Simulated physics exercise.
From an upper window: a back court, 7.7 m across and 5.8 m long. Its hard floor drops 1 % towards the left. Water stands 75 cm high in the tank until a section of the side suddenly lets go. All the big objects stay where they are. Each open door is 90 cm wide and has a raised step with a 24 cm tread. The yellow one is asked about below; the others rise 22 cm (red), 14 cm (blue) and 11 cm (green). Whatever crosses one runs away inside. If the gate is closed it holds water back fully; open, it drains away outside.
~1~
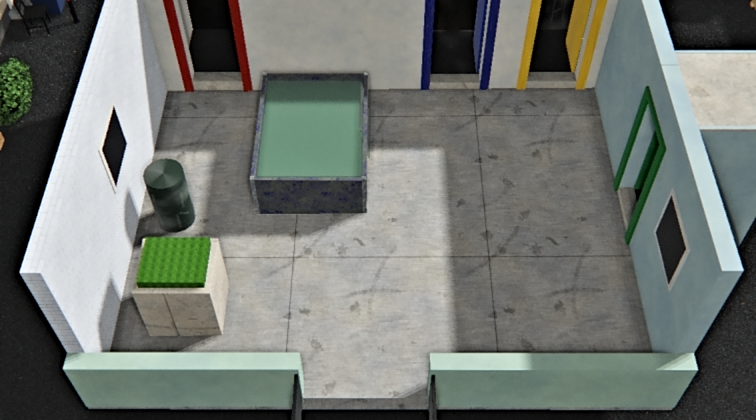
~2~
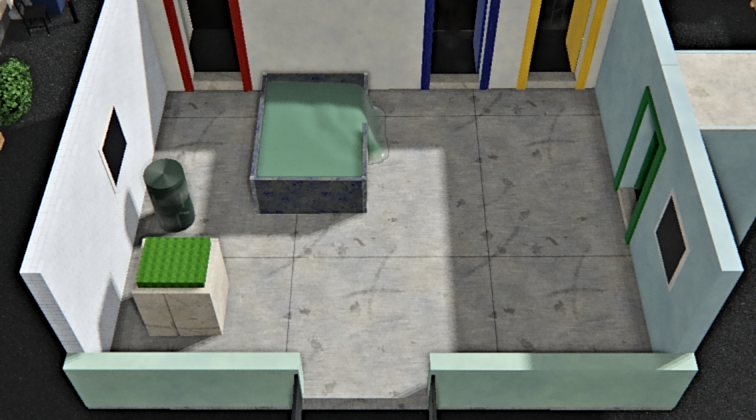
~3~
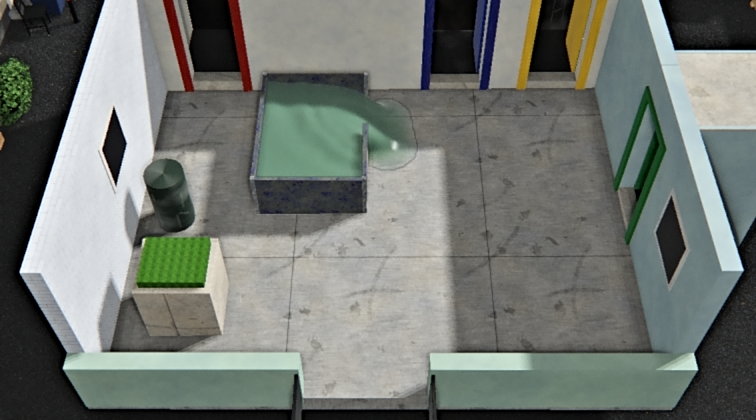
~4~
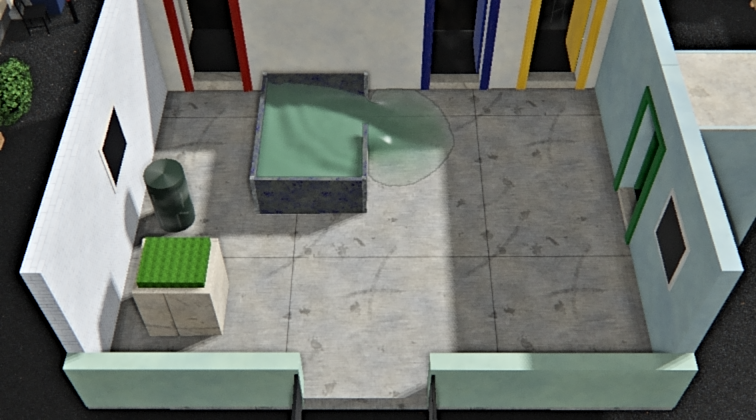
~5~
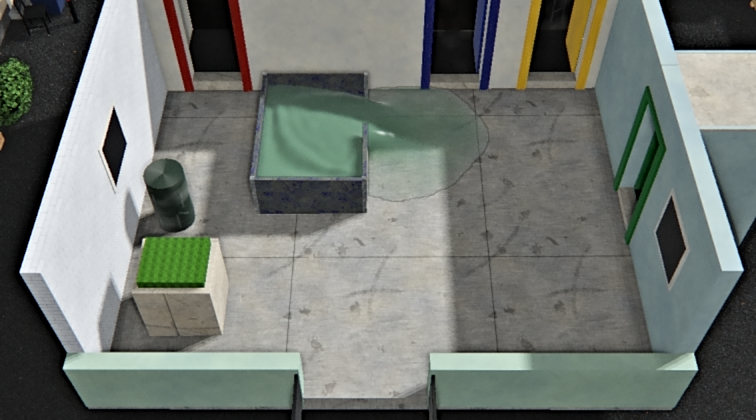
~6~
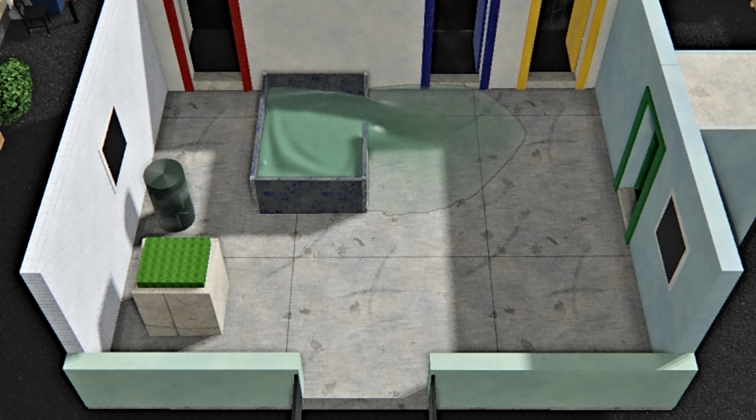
A dark tank of green water pours out from its right side and spreads across the grey floor.
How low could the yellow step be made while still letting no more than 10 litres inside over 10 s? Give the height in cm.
Close to 27 cm is just enough.
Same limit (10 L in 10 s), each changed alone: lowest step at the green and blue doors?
About 15 cm at green and 21 cm at blue.
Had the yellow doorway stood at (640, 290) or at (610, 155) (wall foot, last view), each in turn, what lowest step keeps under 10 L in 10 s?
About 9.0 and 24 cm.
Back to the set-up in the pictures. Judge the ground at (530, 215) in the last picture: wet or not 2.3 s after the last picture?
It is flooded.
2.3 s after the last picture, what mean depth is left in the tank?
Roughly 30 cm on average.
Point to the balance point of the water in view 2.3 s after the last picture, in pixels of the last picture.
Near (434, 154).
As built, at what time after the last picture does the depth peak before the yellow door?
At about 2.8 s.
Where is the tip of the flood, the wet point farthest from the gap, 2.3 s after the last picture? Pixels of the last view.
At about (648, 369).
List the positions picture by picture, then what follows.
Still water, 75 cm deep, in the tank at (312, 127); the yellow door at (559, 45) is dry, in the first picture.
Water pours out at (364, 122) and has run 0.3 m, to (384, 155); about 9 cm deep outside, 75 cm at the back, in the second picture.
The front is at (413, 149), 0.8 m from the gap at (364, 124); 1.0 m2 of floor is wet, 75 cm left at the back, in the third picture.
Water pours out at (364, 125) and has run 1.4 m, to (448, 146); about 9 cm deep outside, 73 cm at the back, in the fourth picture.
Water pours out at (364, 125) and has run 2.0 m, to (483, 144); about 6 cm deep outside, 66 cm at the back, in the fifth picture.
The gap is at (364, 125), the front 2.7 m out at (520, 133); the back of the tank holds 64 cm; 1.0 m in a straight line remain to the yellow door at (559, 45), in the sixth picture.
Then, 0.7 s after the last picture water covers 30 % of the floor, deepest (37 cm) near (377, 126); 13 cm at the yellow door, 0 litres in over its 16 cm step.
Then, 2.3 s after the last picture water covers 35 % of the floor, deepest (32 cm) near (581, 103); 24 cm at the yellow door, 22 litres in over its 16 cm step.
Then, 9.3 s after the last picture water covers 95 % of the floor, deepest (15 cm) near (104, 382); 5 cm at the yellow door, 67 litres in over its 16 cm step.
At the yellow door as built, the water peaked near 25 cm, 2.9 s after the last picture.
With a step of 24.5 cm, 16 litres would have come in within the 10 s; with 33.5 cm, 2 litres. So under 10 litres takes about 27 cm.
